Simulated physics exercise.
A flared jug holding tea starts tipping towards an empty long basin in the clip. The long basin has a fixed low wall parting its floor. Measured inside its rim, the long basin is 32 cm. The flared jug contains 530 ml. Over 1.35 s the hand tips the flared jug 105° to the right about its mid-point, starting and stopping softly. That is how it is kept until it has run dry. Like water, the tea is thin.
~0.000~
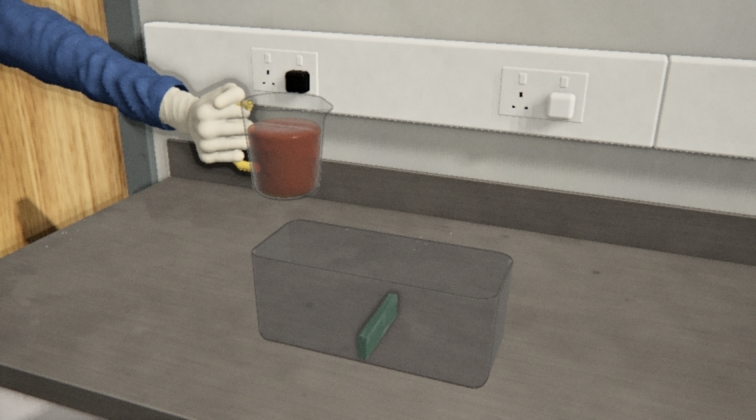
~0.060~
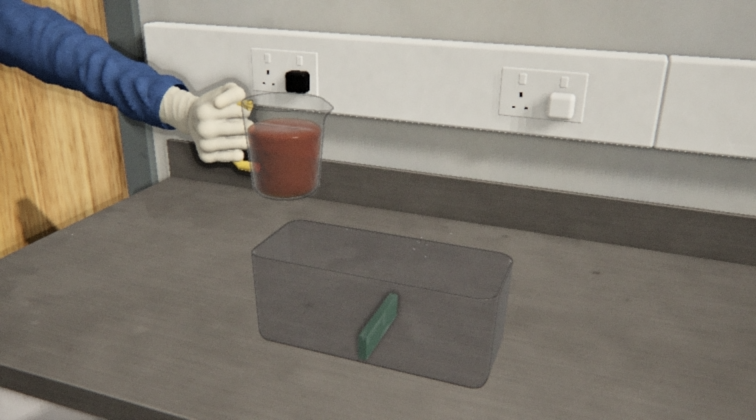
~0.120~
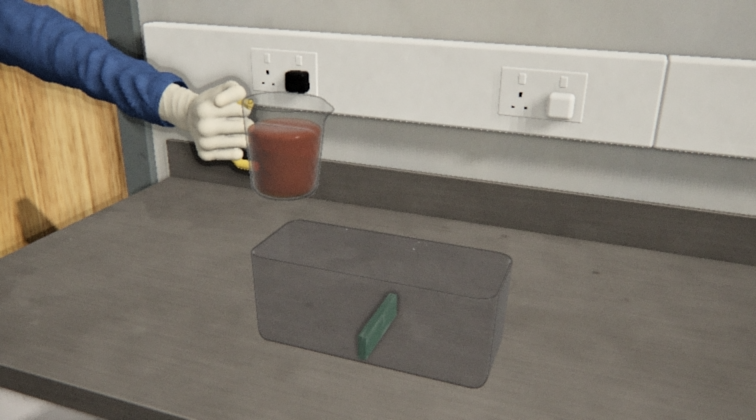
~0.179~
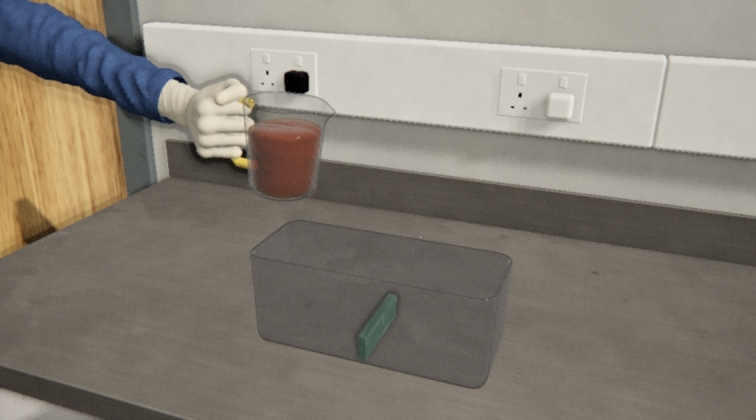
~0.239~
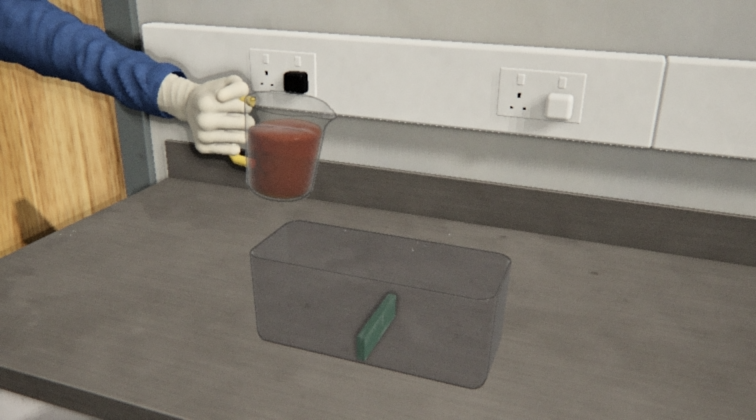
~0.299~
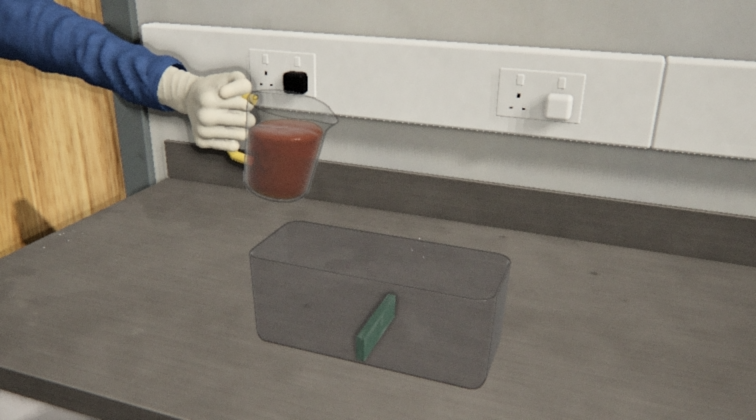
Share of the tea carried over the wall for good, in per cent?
Near 62 per cent.
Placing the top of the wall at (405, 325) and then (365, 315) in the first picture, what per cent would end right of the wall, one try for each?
The first try gives 10 percent and the second 85 percent.
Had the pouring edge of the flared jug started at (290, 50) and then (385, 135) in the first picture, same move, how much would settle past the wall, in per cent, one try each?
Around 10 per cent first, around 95 per cent next.
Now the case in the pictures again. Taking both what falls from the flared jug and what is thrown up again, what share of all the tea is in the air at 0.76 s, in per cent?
I'd say close to 12 per cent.
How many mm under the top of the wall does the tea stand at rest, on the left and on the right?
Close to 26 mm left and close to 18 mm right.
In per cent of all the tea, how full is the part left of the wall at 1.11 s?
Left share: Approx. 10 %.
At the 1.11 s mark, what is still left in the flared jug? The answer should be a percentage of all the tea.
Around 28 in a hundred is still there.
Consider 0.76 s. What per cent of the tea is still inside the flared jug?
Close to 88 percent of the liquid remains at that time.
After 0.76 s the tilt is 63° and 87 per cent is still to pour, 1 is left of the wall and 0 right of it.
After 1.11 s the tilt is 97° and 28 per cent is still to pour, 10 is left of the wall and 44 right of it.
After 1.46 s the tilt is 105° and 1 per cent is still to pour, 34 is left of the wall and 63 right of it.
After 1.85 s the tilt is 105° and 0 per cent is still to pour, 37 is left of the wall and 63 right of it.
In the end 37 per cent lies left of the wall, 62 right of it and 1 outside.
